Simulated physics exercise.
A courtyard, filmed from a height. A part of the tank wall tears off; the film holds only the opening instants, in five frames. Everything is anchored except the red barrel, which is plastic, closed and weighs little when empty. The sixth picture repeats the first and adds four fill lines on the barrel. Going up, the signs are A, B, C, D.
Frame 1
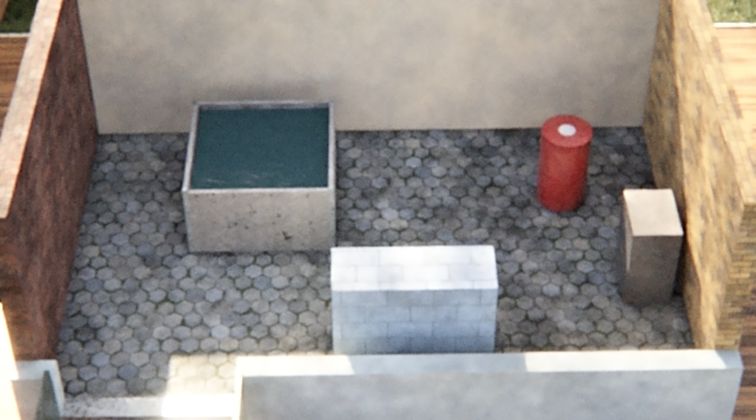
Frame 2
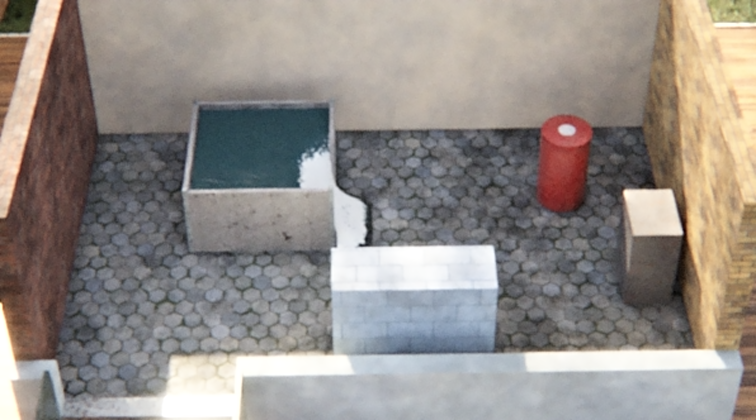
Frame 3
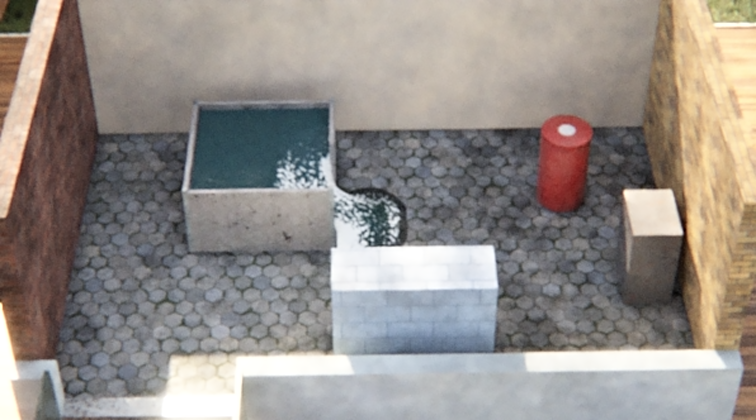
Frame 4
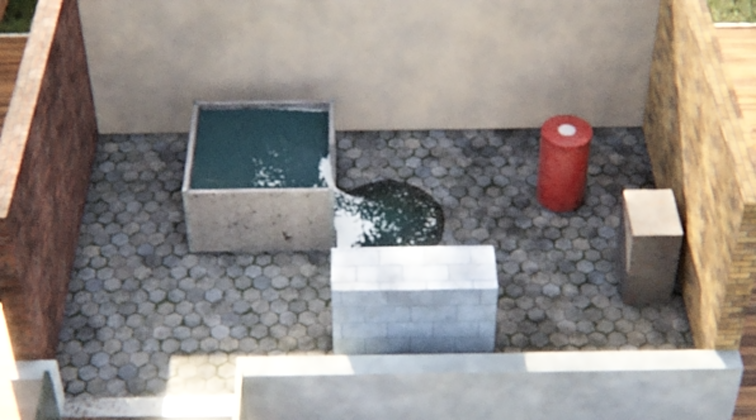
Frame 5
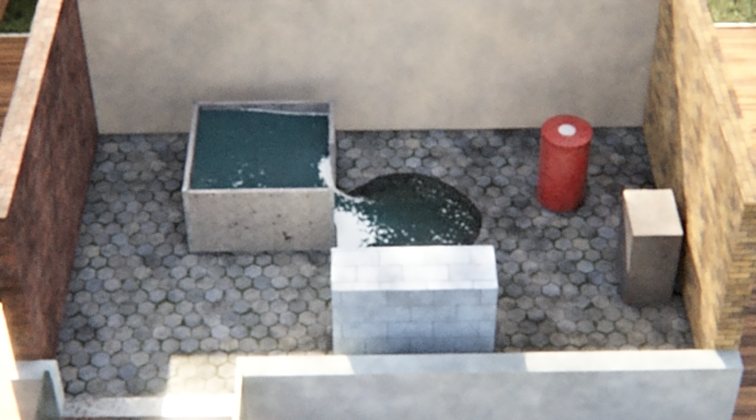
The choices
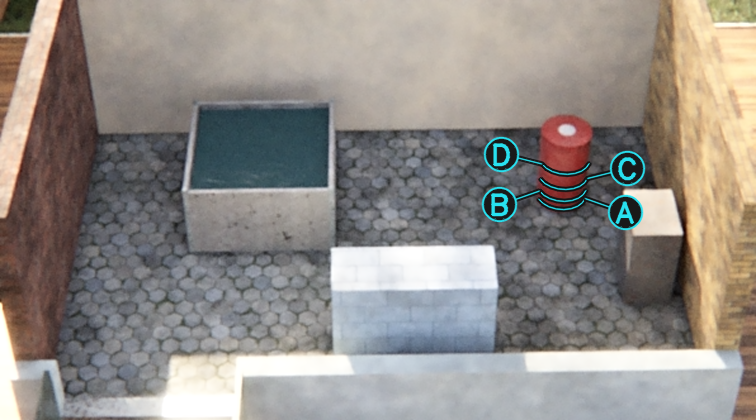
The clip opens on a walled, stone-paved yard with a full tank of dark water, a pale block, and a red barrel standing at the right. White, foamy water pours over the tank's right side onto the paving, then spreads rightward behind the block in a widening dark puddle.
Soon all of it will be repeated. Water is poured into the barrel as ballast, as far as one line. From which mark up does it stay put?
I would pick mark C.
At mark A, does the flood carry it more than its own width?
Yes.
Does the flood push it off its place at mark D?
No, not at all.
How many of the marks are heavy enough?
Two.
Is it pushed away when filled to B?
Yes.
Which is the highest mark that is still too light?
That would be B.
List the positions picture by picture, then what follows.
Lid of the red barrel at (567, 130); tank full, its middle at (262, 150); open gate at (148, 362).
Water covers 1 % of the ground, mostly out of sight from here.
Water covers 3 % of the ground, mostly out of sight from here.
Water covers 6 % of the ground, mostly out of sight from here.
Lid of the red barrel at (567, 130); water covers 9 % of the ground, mostly out of sight from here.
On the marked copy, A at (563, 209); B at (564, 201); C at (565, 189); D at (567, 174); from the bottom up A, B, C, D.
Choosing A, it is pushed about twice its own width away.
Choosing B, it is pushed about its own width away.
Choosing C, it does not move.
Choosing D, it does not move.
